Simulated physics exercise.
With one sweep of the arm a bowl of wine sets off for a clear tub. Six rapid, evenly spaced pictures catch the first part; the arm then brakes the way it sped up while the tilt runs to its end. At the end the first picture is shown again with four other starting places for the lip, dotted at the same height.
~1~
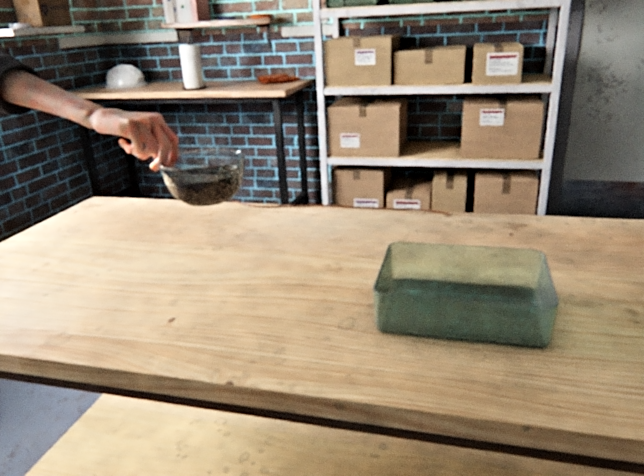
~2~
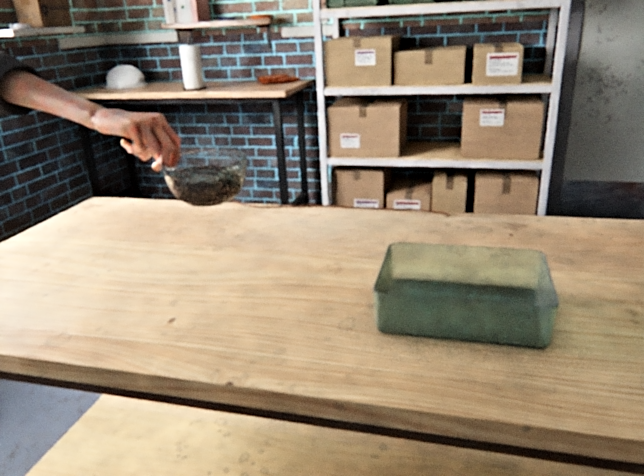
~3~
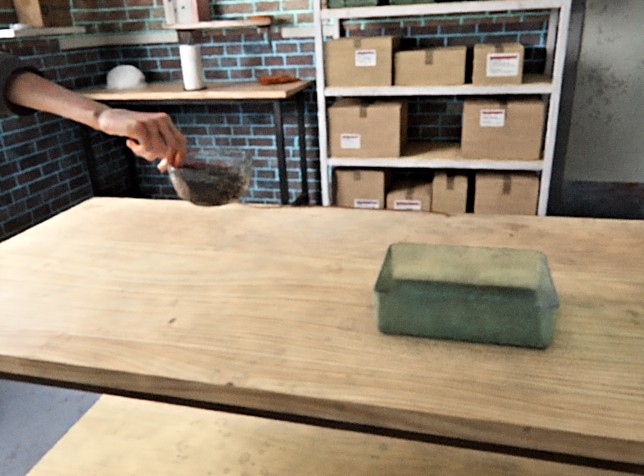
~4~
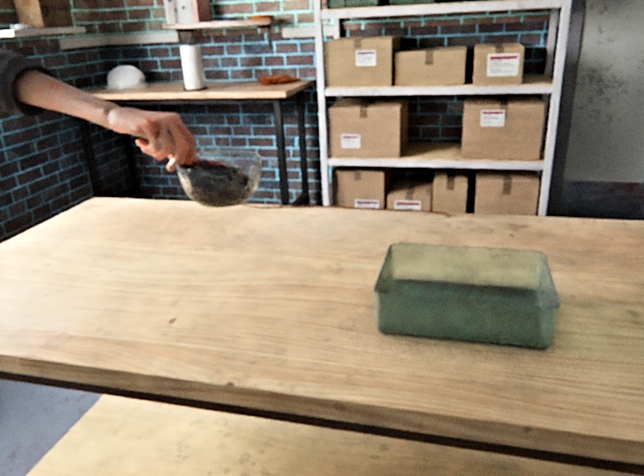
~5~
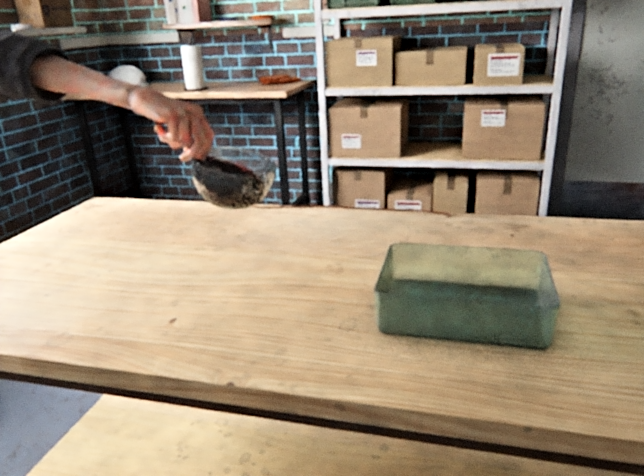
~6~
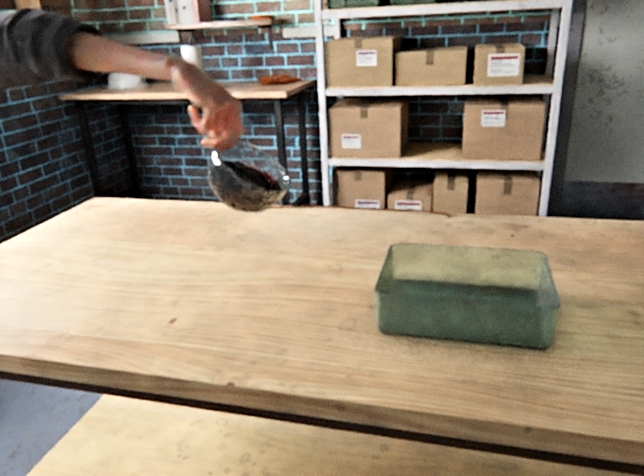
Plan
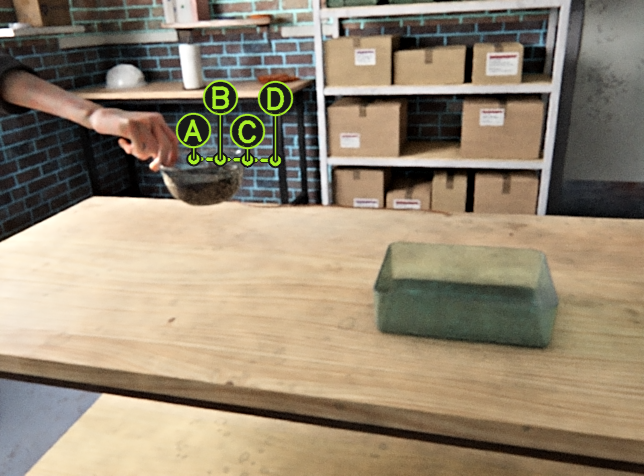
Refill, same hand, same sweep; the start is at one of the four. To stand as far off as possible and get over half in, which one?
D will do.
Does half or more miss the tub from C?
Yes, it does.
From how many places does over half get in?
One of them.
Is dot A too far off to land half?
Yes.
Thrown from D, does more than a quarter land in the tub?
Yes, clearly.
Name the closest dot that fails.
C.
In lime, A at (193, 158); B at (220, 159); C at (247, 159); D at (275, 160).
With A, about 0 % lands in the tub, 100 % falls short.
With B, about 0 % lands in the tub, 100 % falls short.
With C, about 7 % lands in the tub, 89 % falls short and 4 % goes beside or beyond.
With D, about 80 % lands in the tub, 4 % falls short and 15 % goes beside or beyond.
